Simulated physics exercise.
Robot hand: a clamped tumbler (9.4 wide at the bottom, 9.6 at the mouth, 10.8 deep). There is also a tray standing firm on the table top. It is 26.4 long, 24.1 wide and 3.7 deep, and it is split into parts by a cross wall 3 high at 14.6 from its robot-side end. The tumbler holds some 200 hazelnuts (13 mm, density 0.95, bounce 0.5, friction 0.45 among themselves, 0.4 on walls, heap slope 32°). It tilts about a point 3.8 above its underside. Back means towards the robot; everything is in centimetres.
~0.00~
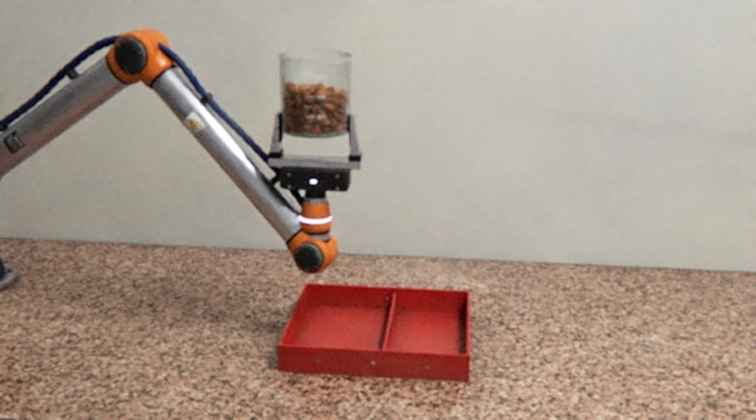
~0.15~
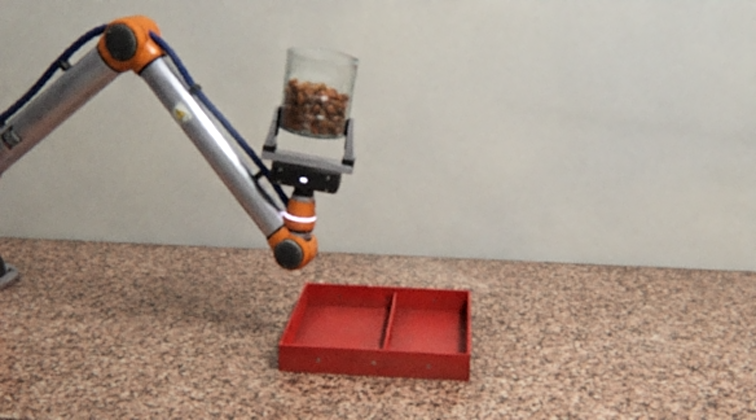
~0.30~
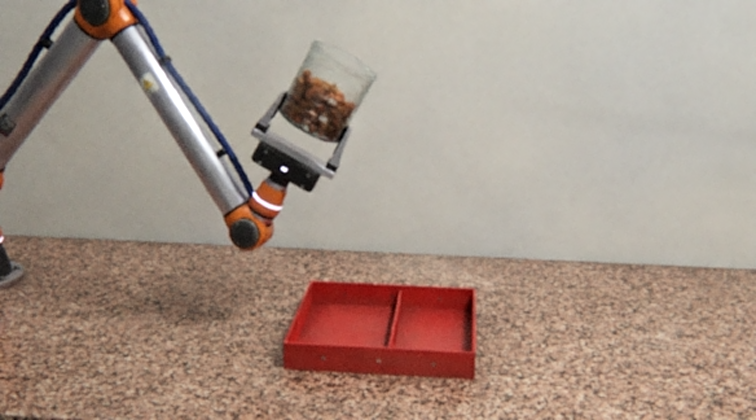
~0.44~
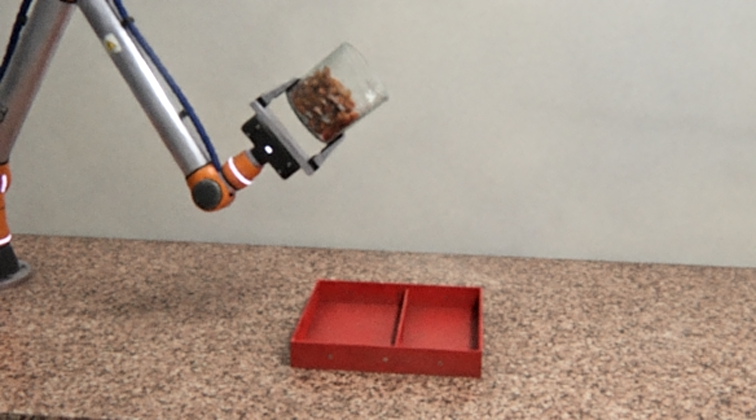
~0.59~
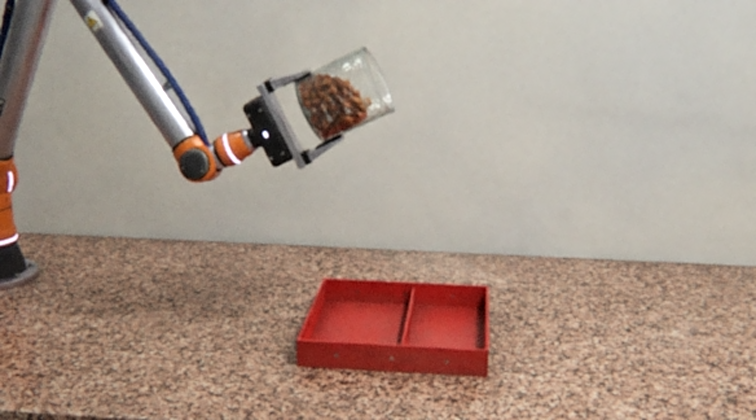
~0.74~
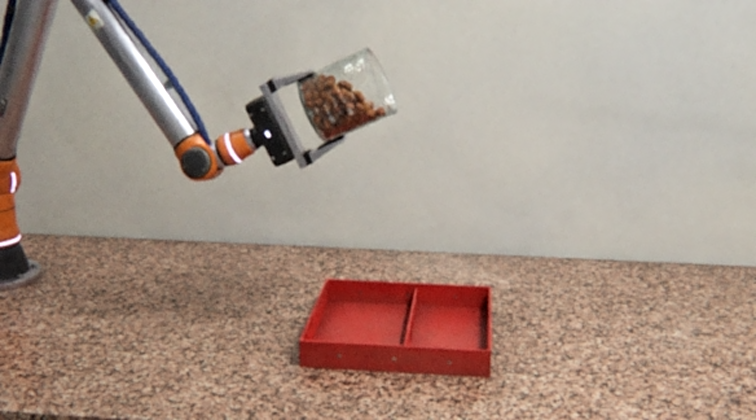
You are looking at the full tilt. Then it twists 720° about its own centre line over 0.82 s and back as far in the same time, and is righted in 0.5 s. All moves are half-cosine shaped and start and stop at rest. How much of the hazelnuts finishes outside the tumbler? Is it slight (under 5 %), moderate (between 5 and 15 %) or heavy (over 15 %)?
It is slight, under 5 %.
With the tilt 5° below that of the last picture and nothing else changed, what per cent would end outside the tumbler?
It would come to about 0 percent.
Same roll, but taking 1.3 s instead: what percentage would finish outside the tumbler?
In that case roughly 0 percent.
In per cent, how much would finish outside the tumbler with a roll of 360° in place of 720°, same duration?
It would come to around 0 per cent.
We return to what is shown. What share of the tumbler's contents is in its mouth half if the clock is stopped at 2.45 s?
Near 20 per cent lies in the mouth half.
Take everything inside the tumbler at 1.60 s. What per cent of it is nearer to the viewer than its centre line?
Close to 50 % of them.
By 1.60 s, tipped 64°, highest piece 40 above the table; 194 in the tumbler, 1 in the far-side part.
By 2.45 s, tipped 61°, highest piece 39 above the table; 194 in the tumbler, 1 in the far-side part.
By 3.08 s, upright, highest piece 42 above the table; 194 in the tumbler, 1 in the far-side part.
By 3.78 s, upright, highest piece 42 above the table; 194 in the tumbler, 1 in the far-side part.
Final count, 194 in the tumbler, 1 in the far-side part. That is 1 % outside the tumbler.
